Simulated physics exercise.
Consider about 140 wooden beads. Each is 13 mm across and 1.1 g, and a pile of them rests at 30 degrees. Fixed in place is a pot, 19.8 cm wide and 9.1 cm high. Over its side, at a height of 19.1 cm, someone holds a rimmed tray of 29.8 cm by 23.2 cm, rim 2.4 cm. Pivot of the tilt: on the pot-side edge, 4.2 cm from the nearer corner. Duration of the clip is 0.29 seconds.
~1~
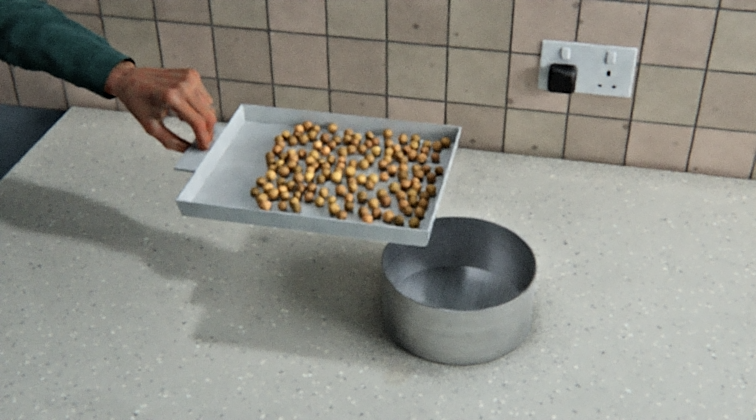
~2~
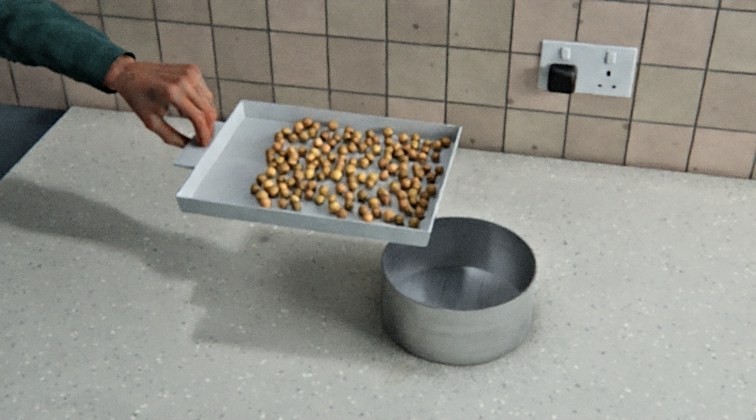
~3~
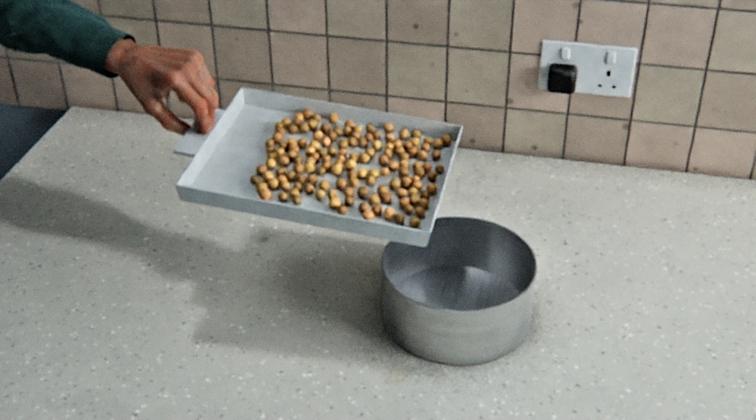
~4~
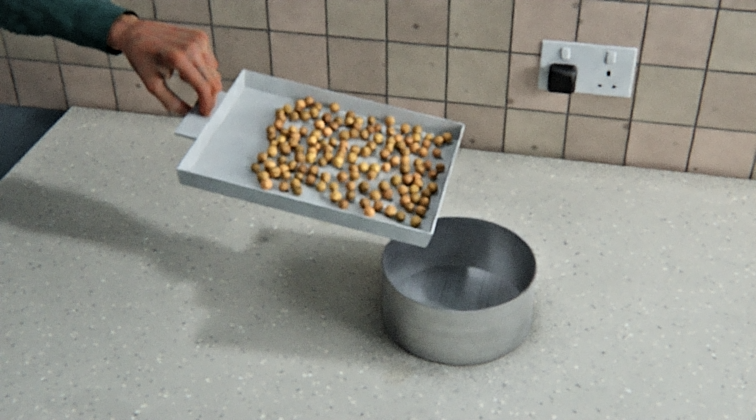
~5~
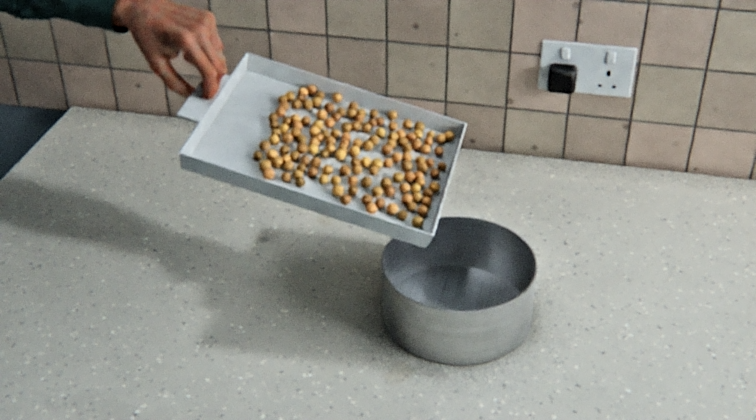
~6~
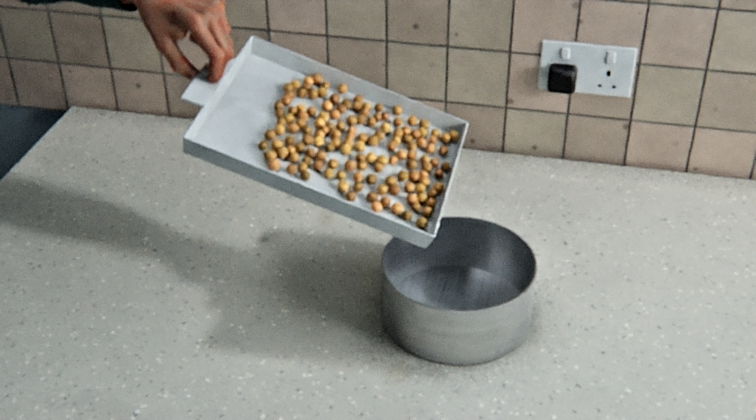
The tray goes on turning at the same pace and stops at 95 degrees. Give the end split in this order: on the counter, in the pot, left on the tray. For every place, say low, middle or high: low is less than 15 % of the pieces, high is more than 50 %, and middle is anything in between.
Here is the split: Counter: Middle; pot: High; tray: Low.
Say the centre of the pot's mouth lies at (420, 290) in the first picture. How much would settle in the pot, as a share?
Close to 40 in a hundred.
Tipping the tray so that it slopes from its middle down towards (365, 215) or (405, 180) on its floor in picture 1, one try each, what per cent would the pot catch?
The share comes to roughly 0 in a hundred, then roughly 75 in a hundred.
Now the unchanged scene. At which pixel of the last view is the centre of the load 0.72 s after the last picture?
Somewhere about (448, 161) in the last view.
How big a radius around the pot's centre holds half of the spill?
That comes to near 24 cm.
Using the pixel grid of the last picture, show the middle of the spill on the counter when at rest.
Look close to (554, 396) in the last picture.
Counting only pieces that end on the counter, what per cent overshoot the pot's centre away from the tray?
Roughly 90 percent of the spill.
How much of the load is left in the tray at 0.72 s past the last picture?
About 95 per cent.
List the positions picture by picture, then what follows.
In the first picture, tray tilt 0 degrees, front corners at (180, 199) and (426, 229); middle of the pieces at (350, 172); pot at (459, 261).
In the second picture, tray tilt 1 degrees, front corners at (180, 195) and (426, 229); middle of the pieces at (350, 170).
In the third picture, tray tilt 5 degrees, front corners at (180, 183) and (428, 230), lowest corner right front; middle of the pieces at (351, 165).
In the fourth picture, tray tilt 9 degrees, front corners at (181, 167) and (429, 231), lowest corner right front; middle of the pieces at (352, 158).
In the fifth picture, tray tilt 14 degrees, front corners at (184, 151) and (431, 232), lowest corner right front; middle of the pieces at (354, 151).
In the sixth picture, tray tilt 19 degrees, front corners at (188, 136) and (432, 233), lowest corner right front; middle of the pieces at (360, 146); pot at (459, 261).
Then, 0.43 s after the last picture, tilt 56 degrees; the tray holds 100 %, the pot 0 %.
Then, 0.72 s after the last picture, tilt 80 degrees; the tray holds 95 %, the pot 0 %.
Then, 1.11 s after the last picture, tilt 95 degrees; the tray holds 20 %, the pot 35 %.
In the end, counter 35 %, pot 65 %, tray 0 %.
